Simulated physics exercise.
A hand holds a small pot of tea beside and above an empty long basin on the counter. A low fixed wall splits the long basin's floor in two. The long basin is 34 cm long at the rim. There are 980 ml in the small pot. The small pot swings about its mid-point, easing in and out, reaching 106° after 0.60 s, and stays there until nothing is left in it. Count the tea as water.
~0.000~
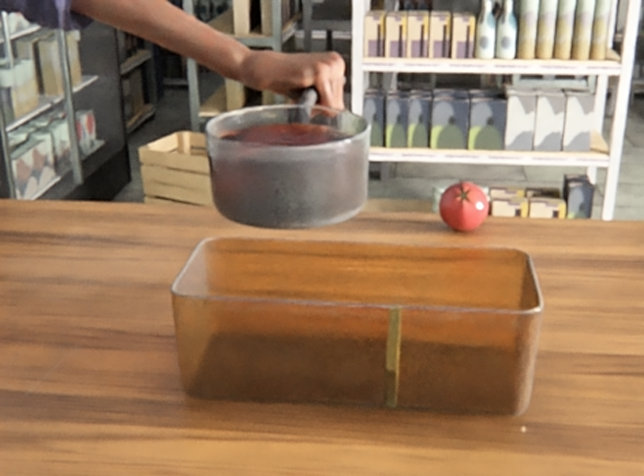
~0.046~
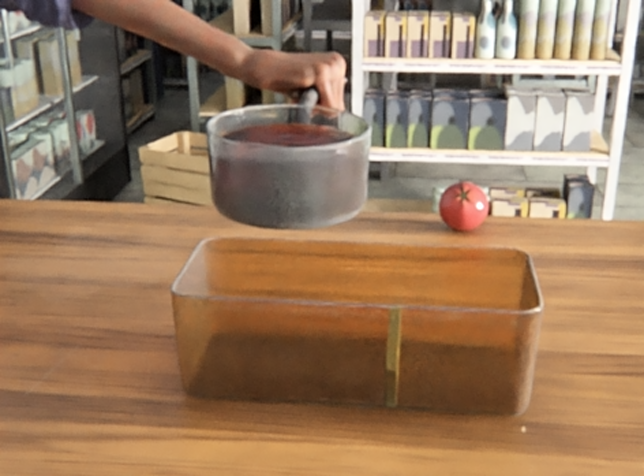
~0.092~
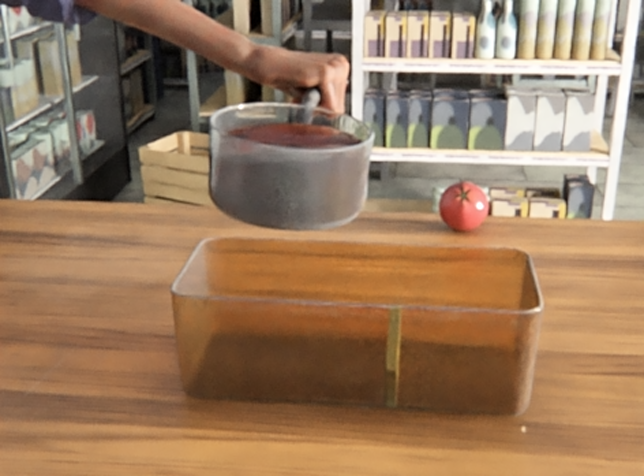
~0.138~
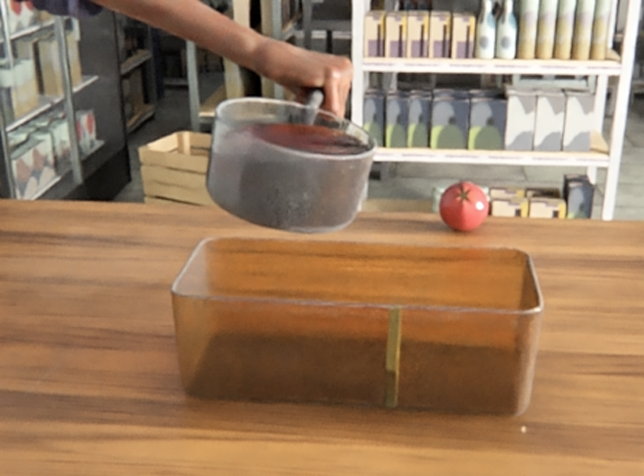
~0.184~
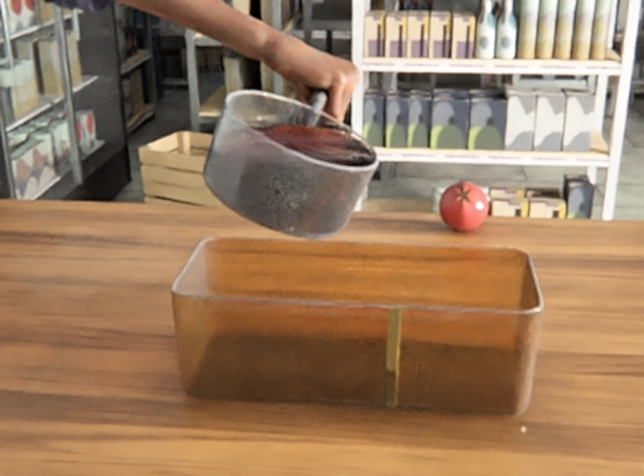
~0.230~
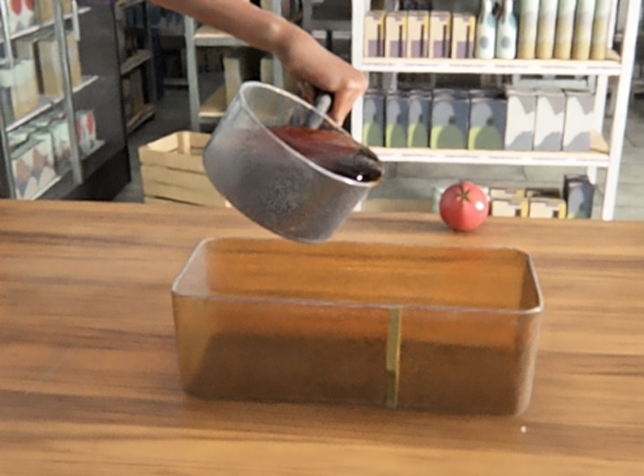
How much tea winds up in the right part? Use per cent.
The far part has some 44 per cent.
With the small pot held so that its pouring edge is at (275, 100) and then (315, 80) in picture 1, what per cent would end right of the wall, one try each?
In turn about 20 and 25 per cent.
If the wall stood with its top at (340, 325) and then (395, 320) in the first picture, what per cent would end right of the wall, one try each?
In turn about 90 and 45 per cent.
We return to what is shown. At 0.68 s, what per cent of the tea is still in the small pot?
Near 6 in a hundred.
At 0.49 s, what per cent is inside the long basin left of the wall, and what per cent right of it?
Left about 5, right about 38.
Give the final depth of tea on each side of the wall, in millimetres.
Left about 20 mm, right about 26 mm.
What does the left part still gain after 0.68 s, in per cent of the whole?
Some 22 per cent.
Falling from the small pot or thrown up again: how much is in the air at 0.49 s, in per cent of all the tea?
About 32 per cent.
Then, 0.49 s in, the tilt is 98° and 26 per cent is still to pour, 5 is left of the wall and 37 right of it.
Then, 0.68 s in, the tilt is 106° and 6 per cent is still to pour, 31 is left of the wall and 49 right of it.
Then, 0.88 s in, the tilt is 106° and 1 per cent is still to pour, 45 is left of the wall and 50 right of it.
Then, 1.10 s in, the tilt is 106° and 0 per cent is still to pour, 52 is left of the wall and 45 right of it.
Finally, 53 per cent lies left of the wall, 44 right of it and 3 outside.
